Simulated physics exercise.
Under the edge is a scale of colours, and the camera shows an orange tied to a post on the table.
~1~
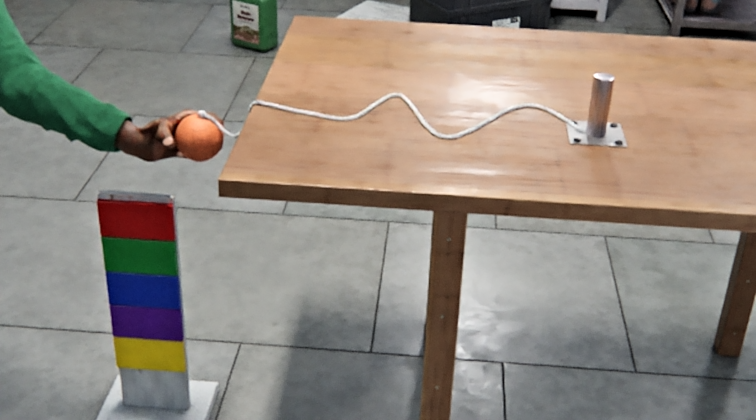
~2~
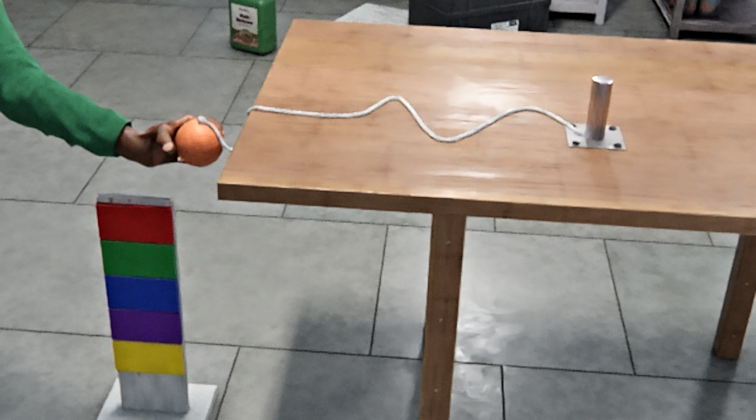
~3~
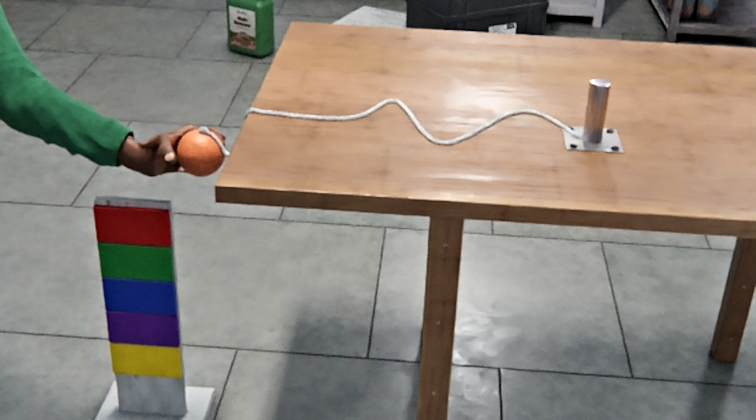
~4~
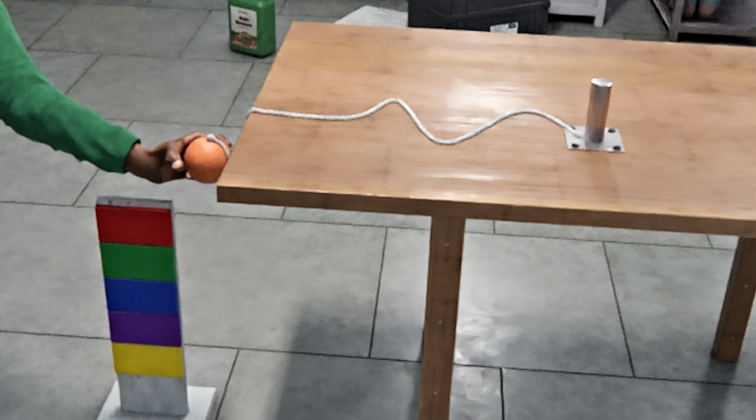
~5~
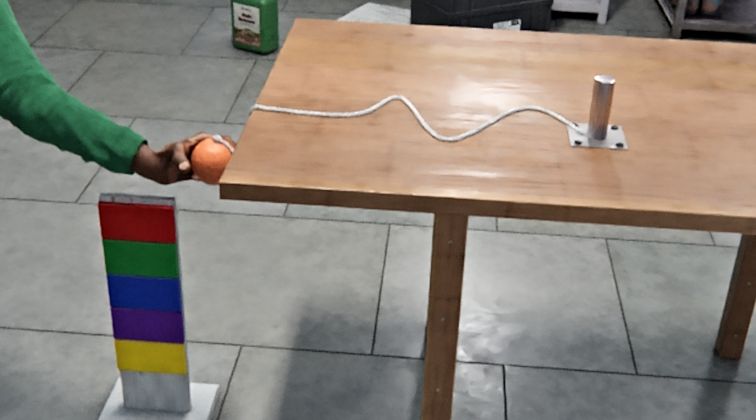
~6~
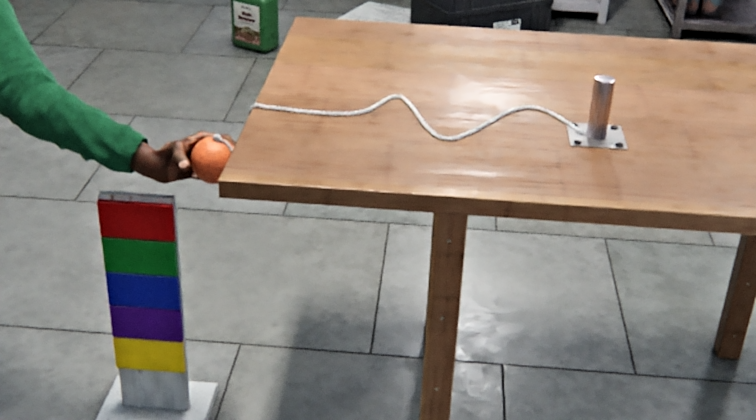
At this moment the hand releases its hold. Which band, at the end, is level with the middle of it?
The middle is level with purple.
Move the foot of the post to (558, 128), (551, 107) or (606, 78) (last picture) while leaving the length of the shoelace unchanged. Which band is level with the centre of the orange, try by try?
Answer, in order: Yellow, yellow, blue.
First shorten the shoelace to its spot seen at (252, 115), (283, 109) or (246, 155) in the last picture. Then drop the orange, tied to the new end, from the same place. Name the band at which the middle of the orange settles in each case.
First try: Green; second try: Red; third try: Blue.
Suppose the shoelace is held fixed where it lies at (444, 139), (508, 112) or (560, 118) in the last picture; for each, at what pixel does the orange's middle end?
(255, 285); (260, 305); (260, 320).
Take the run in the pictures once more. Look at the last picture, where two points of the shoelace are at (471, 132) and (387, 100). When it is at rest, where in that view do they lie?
One finishes at (407, 117) and the other at (255, 107).
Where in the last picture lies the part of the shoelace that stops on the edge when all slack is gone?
About (387, 100).
Soon after, orange near (266, 315); level with blue.
Then, orange near (264, 338); level with purple.
At rest, orange near (263, 338); level with purple. Its centre hangs level with the purple band.
